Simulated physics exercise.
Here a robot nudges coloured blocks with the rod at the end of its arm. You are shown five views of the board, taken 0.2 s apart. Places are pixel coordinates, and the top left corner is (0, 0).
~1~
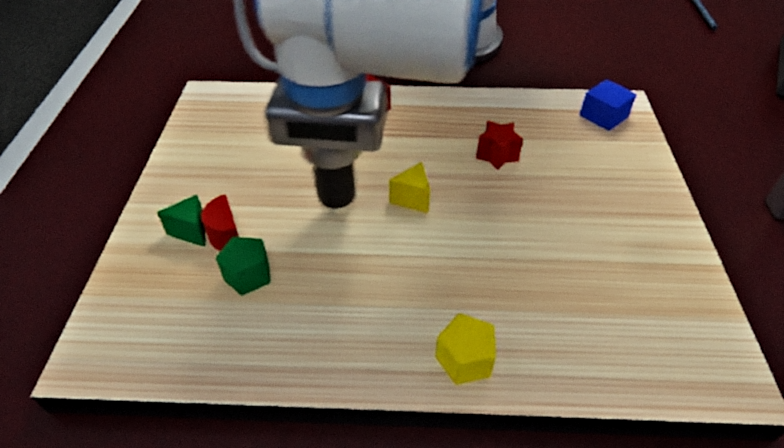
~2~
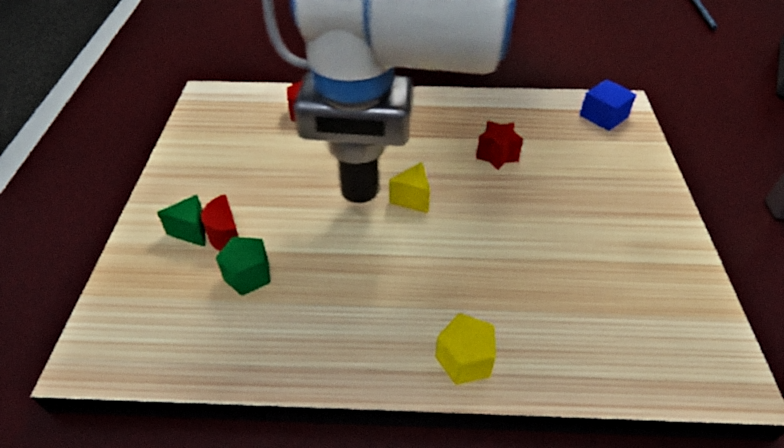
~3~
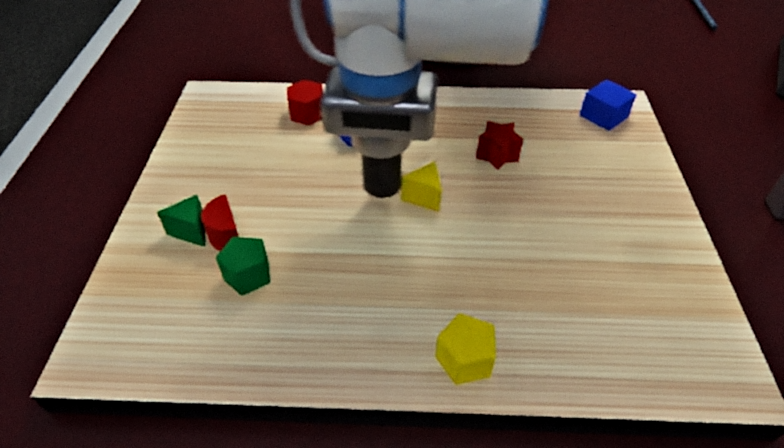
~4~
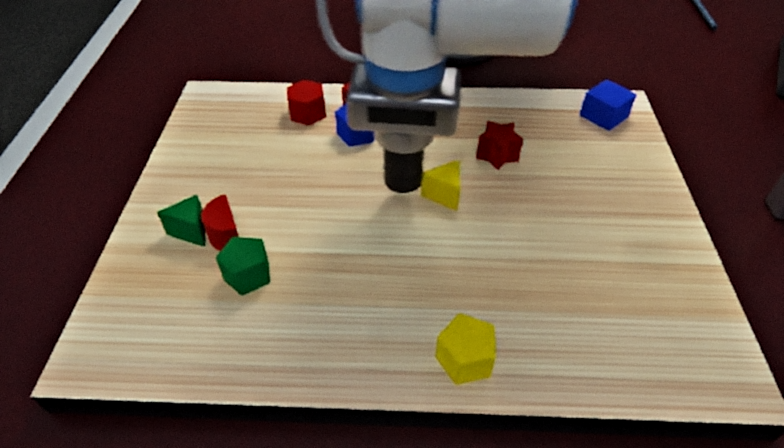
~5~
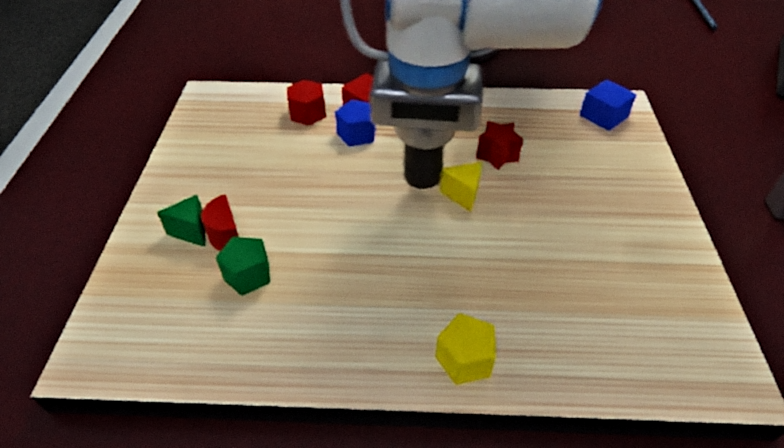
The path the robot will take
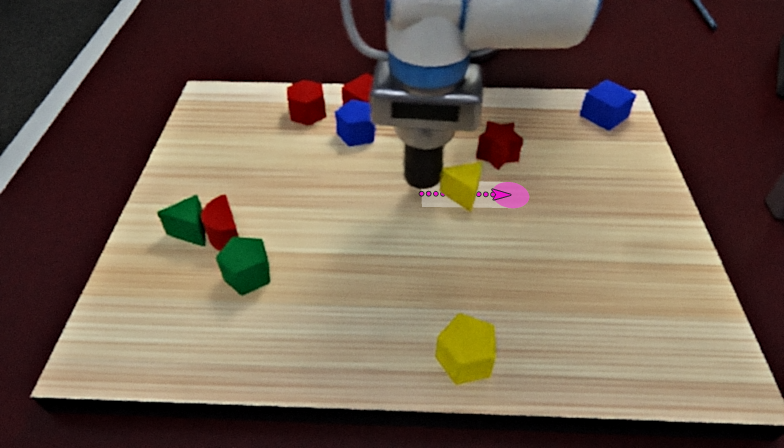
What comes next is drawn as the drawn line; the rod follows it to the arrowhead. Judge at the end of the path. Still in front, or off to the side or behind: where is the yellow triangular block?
It will keep going ahead of the rod.
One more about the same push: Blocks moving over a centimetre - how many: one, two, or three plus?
I'd put the number at one.
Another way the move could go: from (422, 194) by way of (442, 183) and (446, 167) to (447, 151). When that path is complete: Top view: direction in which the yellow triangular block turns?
It spins clockwise.
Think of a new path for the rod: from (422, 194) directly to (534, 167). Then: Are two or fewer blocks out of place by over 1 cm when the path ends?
Yes, it checks out.
The drawn path runs in a line from (422, 194) to (510, 195).
On the path given first. Halfway along, rod (470, 178); yellow triangular block (504, 176), turned 50° clockwise.
At the end, rod (514, 178); yellow triangular block (548, 180), turned 75° clockwise; red star block not moved.
